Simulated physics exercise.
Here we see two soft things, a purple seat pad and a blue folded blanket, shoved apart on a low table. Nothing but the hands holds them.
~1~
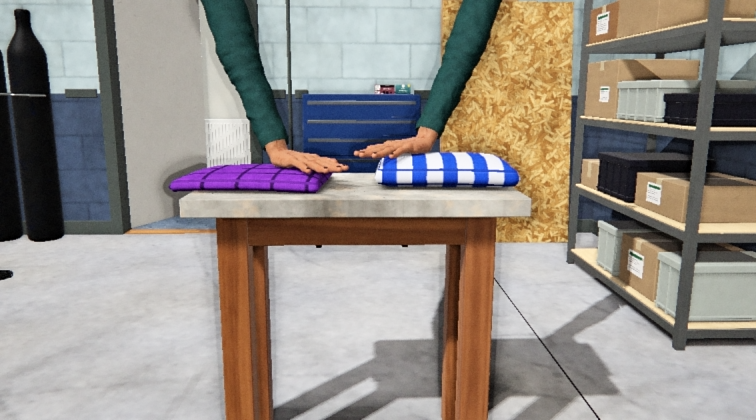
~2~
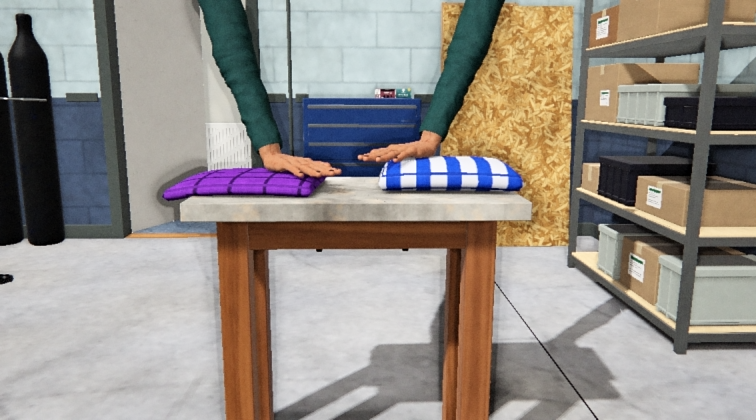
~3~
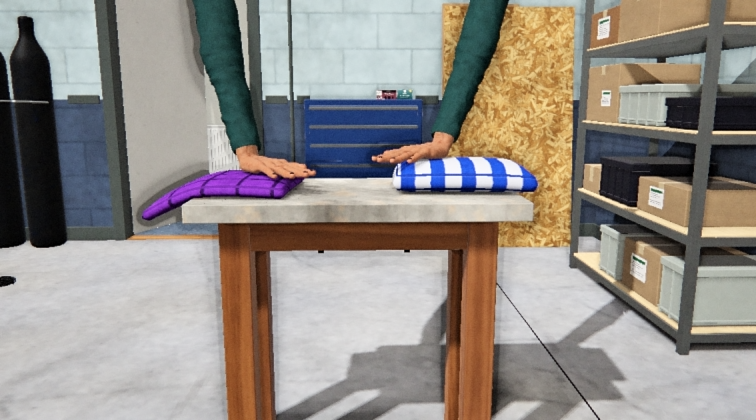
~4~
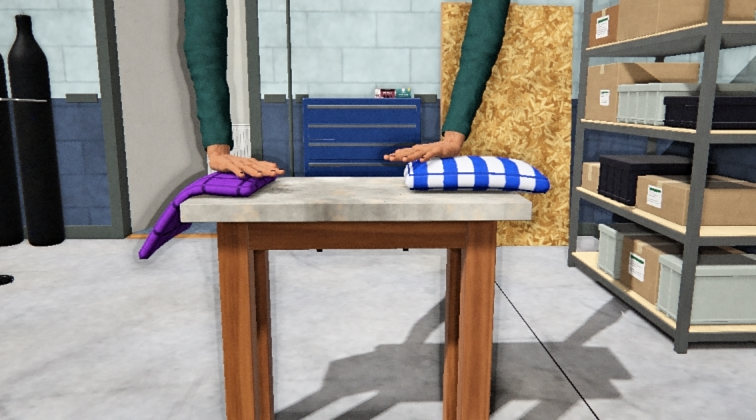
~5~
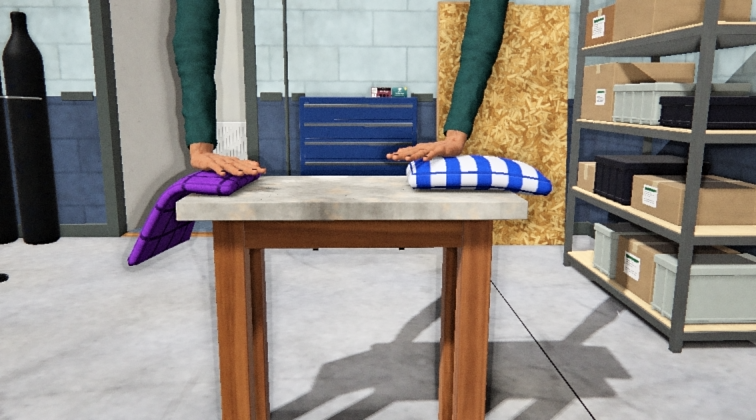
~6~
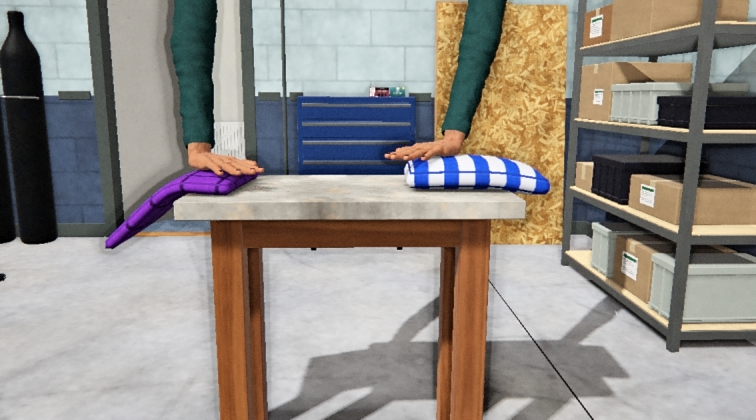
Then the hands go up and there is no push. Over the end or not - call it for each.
Call: Purple seat pad - over; blue folded blanket - not over.
Then, 0.40 s after the last picture, seat pad falling near (167, 307); folded blanket lying still.
Then, 0.70 s after the last picture, seat pad on the floor; folded blanket lying still.
At rest, seat pad on the floor; folded blanket lying still. The purple seat pad goes down and the blue folded blanket stays up there.
